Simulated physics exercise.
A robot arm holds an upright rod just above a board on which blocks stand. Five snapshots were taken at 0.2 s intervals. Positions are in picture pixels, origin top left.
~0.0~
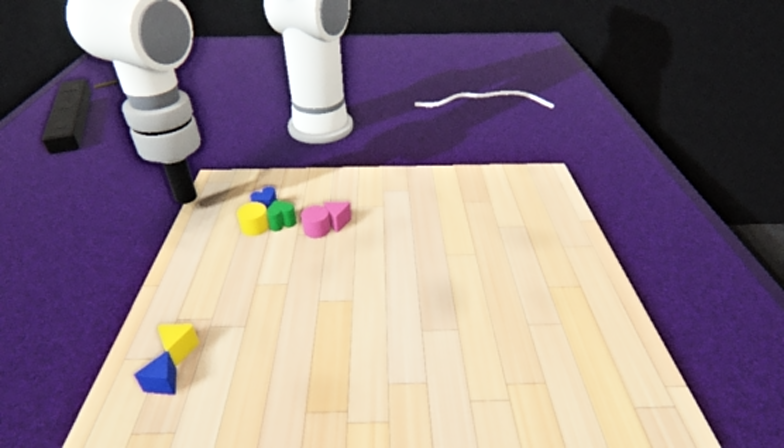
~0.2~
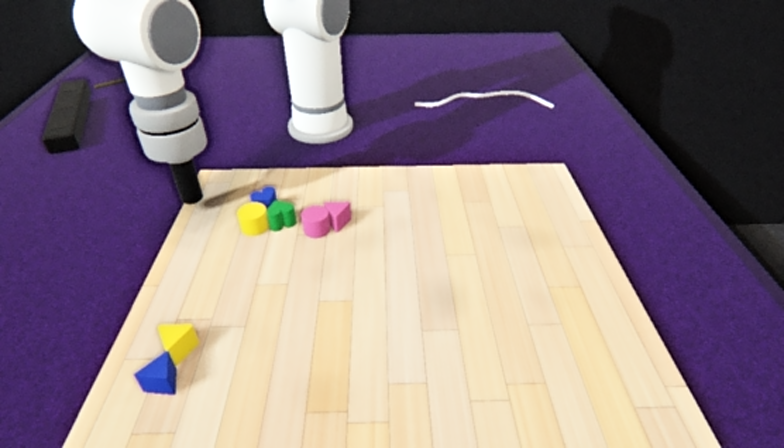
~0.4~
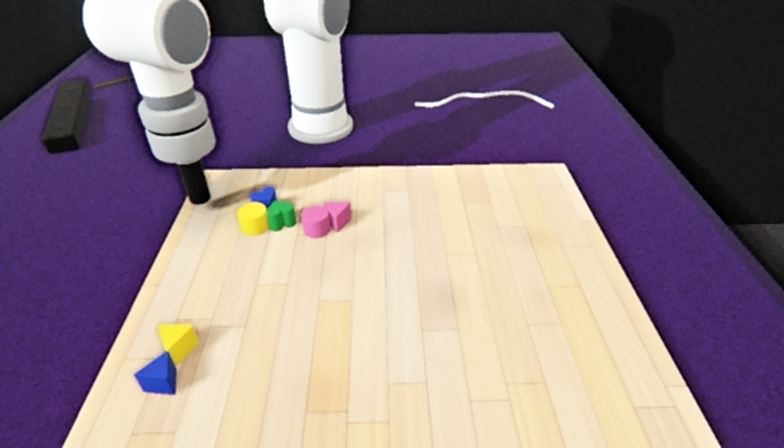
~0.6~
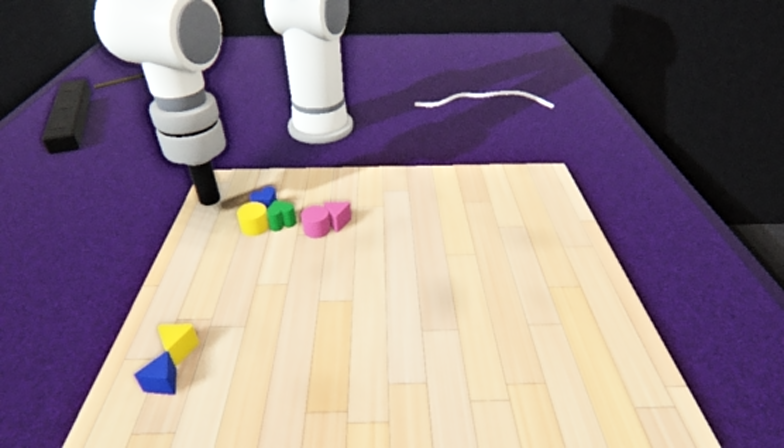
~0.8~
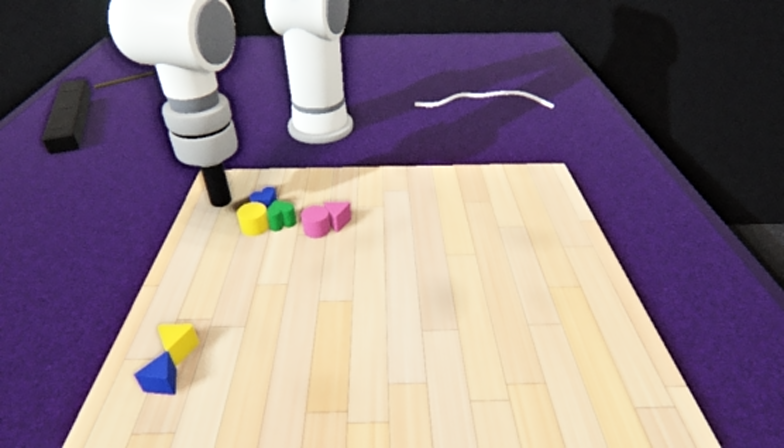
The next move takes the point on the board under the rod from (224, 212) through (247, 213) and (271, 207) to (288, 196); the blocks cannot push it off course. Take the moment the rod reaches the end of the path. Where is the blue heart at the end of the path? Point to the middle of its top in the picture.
I'd say the blue heart ends with its top centre at (305, 185).
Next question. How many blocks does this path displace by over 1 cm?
The answer is one block, counting only moves over 1 cm.
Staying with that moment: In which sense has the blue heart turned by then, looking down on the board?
It goes round the way clock hands do.
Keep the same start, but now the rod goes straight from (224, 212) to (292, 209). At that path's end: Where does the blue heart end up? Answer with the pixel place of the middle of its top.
Top centre: (312, 187).
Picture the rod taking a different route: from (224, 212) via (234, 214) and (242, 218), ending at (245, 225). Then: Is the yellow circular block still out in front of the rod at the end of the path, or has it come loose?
It keeps leading.
The first path, step by step. One third of the way, rod (245, 203); blue heart (269, 193).
Two thirds of the way, rod (270, 197); blue heart (293, 189), turned 15° clockwise.
At the end, rod (287, 187); yellow circular block still; blue heart (305, 185), turned 65° clockwise.
